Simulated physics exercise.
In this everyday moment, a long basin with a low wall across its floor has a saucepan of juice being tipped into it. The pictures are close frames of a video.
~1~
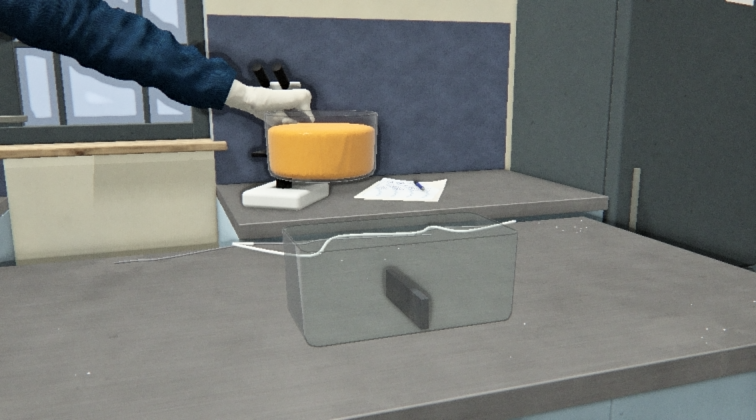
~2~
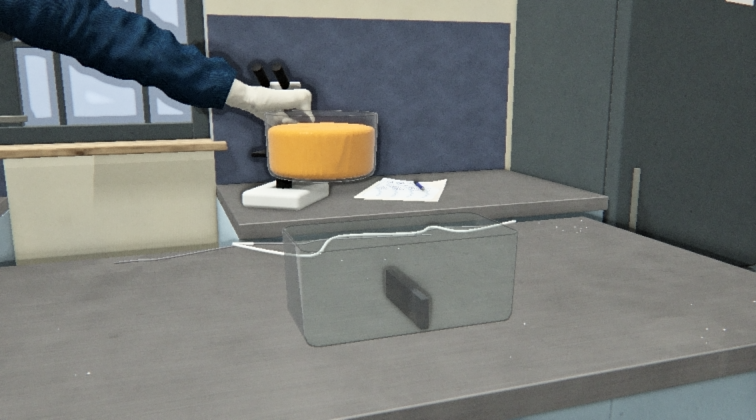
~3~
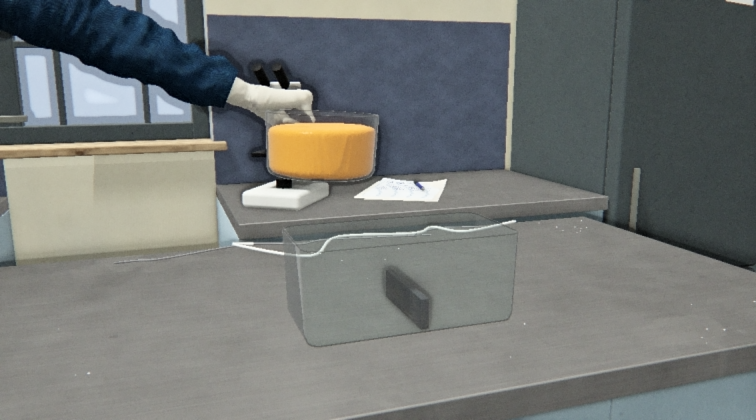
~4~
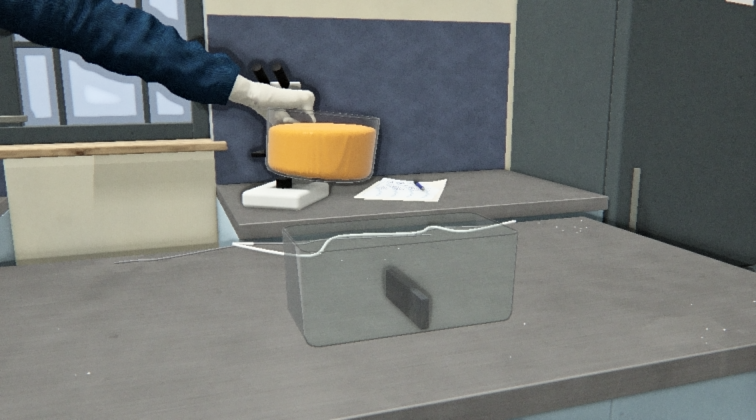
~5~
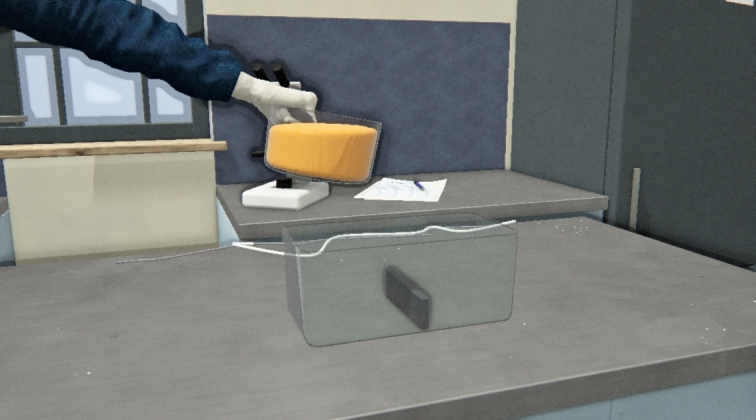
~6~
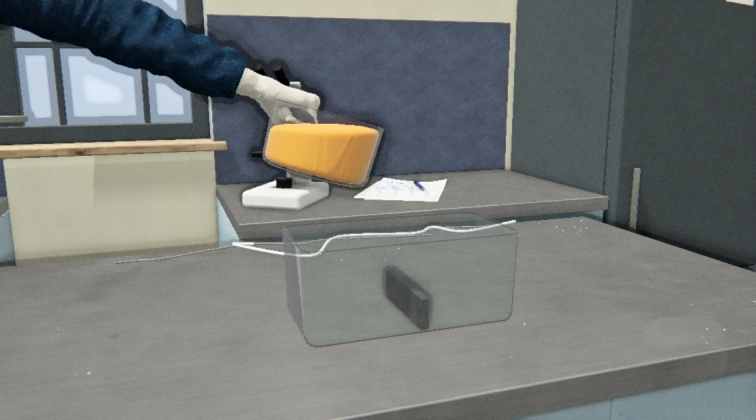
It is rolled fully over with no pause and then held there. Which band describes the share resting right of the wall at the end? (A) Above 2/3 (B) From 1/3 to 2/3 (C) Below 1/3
B, from 1/3 to 2/3.
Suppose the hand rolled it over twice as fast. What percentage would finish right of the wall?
Around 40 per cent ends up there.
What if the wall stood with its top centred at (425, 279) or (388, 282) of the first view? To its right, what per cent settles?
That'd be about 25 percent for the first and about 75 percent for the other.
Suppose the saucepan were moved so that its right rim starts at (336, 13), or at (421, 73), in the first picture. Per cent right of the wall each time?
40 and 75 per cent.
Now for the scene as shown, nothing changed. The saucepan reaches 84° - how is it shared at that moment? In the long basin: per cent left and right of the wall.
0 % left, 20 % right.
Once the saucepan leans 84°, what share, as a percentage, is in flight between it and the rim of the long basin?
Around 35 in a hundred, more or less.
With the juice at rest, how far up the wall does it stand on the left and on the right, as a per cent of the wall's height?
I get 40 % for the left and 60 % for the right.
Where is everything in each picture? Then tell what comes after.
In the first frame, tilt 0°; pouring edge (373, 114); surface from (268, 130) to (370, 127); the long basin's rim runs from (292, 240) to (496, 223); the wall's top is at (406, 284).
In the second frame, tilt 1°; pouring edge (374, 115); surface from (268, 130) to (370, 127).
In the third frame, tilt 3°; pouring edge (375, 116); surface from (269, 129) to (371, 127).
In the fourth frame, tilt 6°; pouring edge (376, 120); surface from (269, 129) to (372, 128).
In the fifth frame, tilt 11°; pouring edge (377, 124); surface from (270, 128) to (373, 129).
In the sixth frame, tilt 16°; pouring edge (379, 130); surface from (270, 130) to (375, 129).
A moment on, the saucepan is tipped on its side and 44 per cent is still to pour, 2 is left of the wall and 18 right of it.
Next, the saucepan is tipped right over and 4 per cent is still to pour, 33 is left of the wall and 59 right of it.
Then the saucepan is tipped right over and 0 per cent is still to pour, 41 is left of the wall and 58 right of it.
Later the saucepan is tipped right over and 0 per cent is still to pour, 41 is left of the wall and 58 right of it.
At rest 41 per cent lies left of the wall, 58 right of it and 1 outside.
